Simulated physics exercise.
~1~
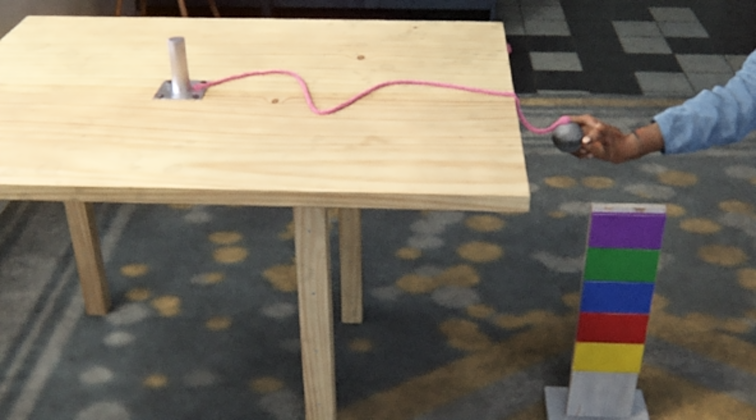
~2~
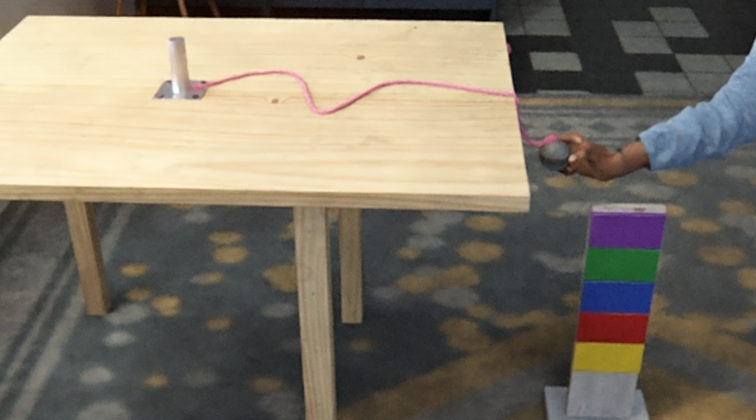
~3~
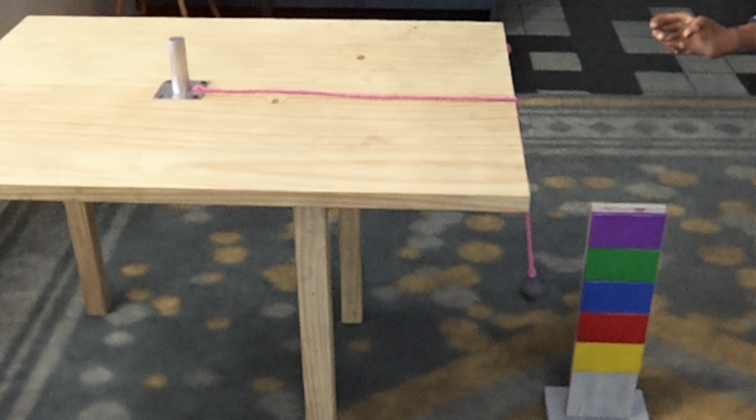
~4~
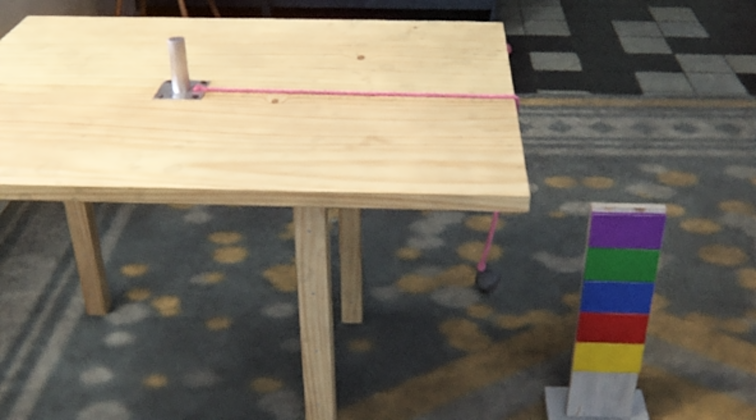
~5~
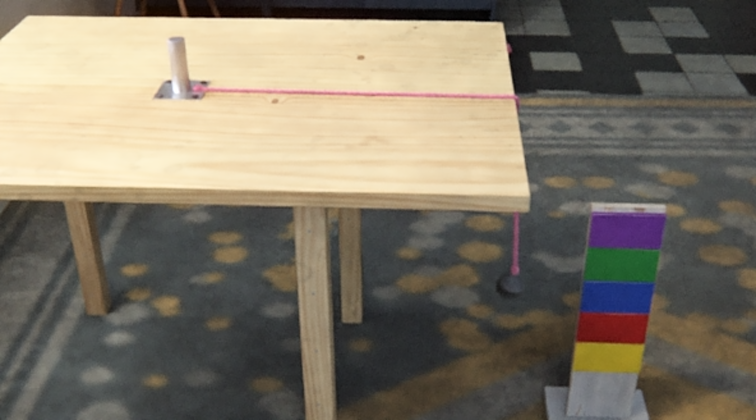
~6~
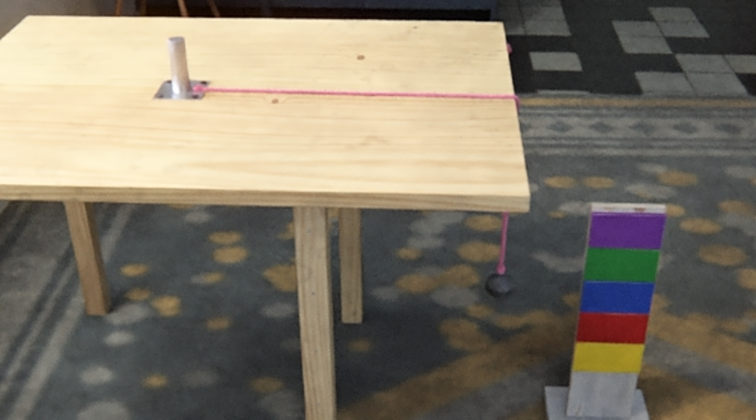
At a wooden table beside a striped board, a hand holds a grey ball on a slack pink cord tied to a metal post, lowers it slightly and lets go. The ball drops, pulling the cord taut over the edge, and sways slightly, ending level with the blue band.
